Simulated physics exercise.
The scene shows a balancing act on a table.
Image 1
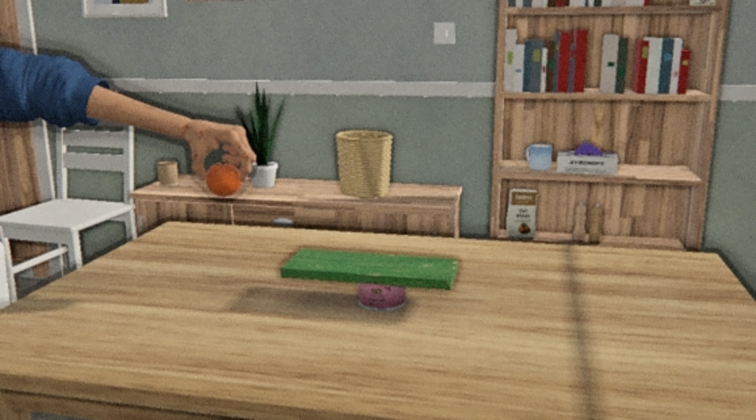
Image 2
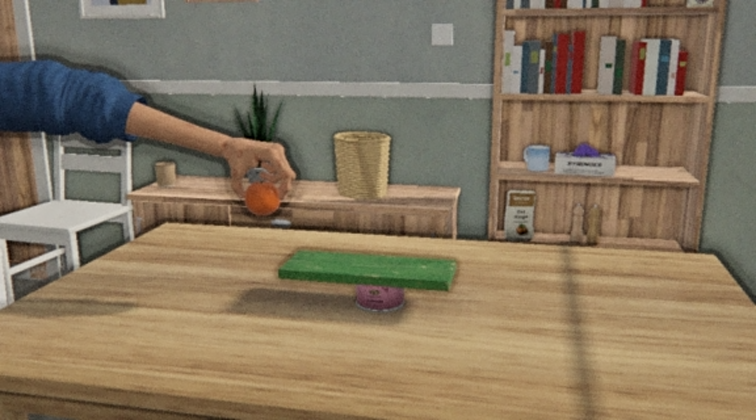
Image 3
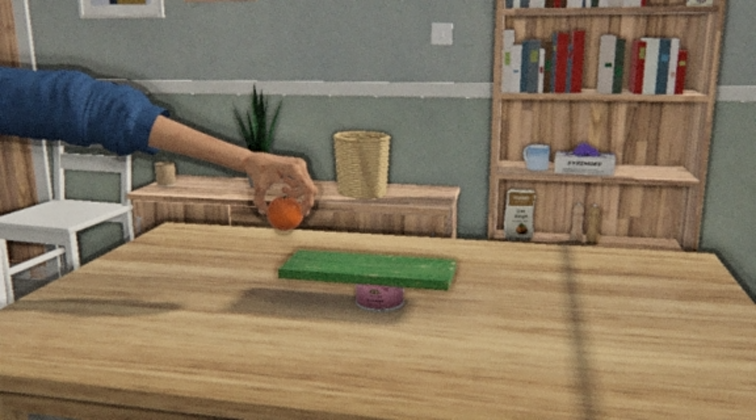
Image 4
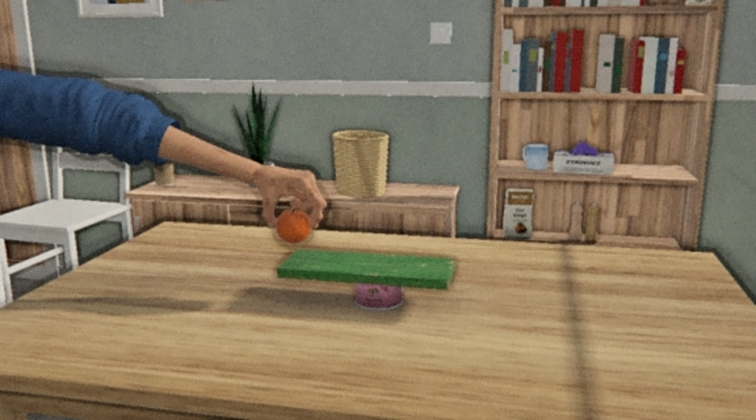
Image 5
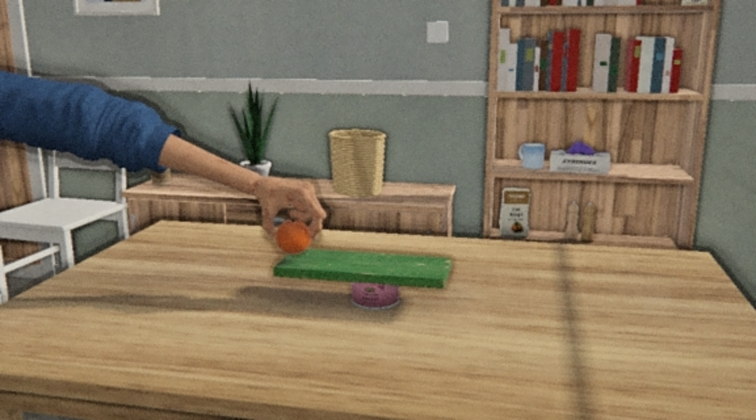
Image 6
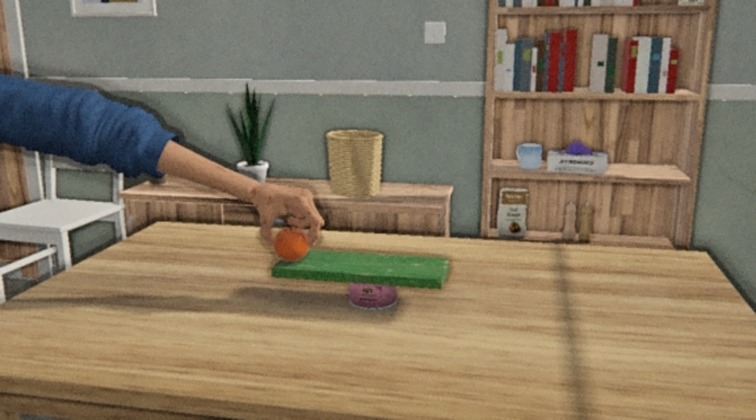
In this clip, a hand in a blue sleeve carries a small orange tomato rightward and lowers it onto the left end of a green board, which rests on a pink tub on a wooden table.
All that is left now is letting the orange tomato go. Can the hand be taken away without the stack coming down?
No.
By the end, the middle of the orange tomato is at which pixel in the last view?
Around (263, 280).
Then, 0.40 s after the last picture, orange tomato rolled a little near (289, 259); green board tipped 15° from how it was.
Then, 0.80 s after the last picture, orange tomato now fallen; green board tipped 25° from how it was.
Then, 1.30 s after the last picture, things are still on the move.
At rest, fallen, orange tomato; the other 2 in place. Seen from the same camera at the end, orange tomato near (263, 280). The stack comes apart.
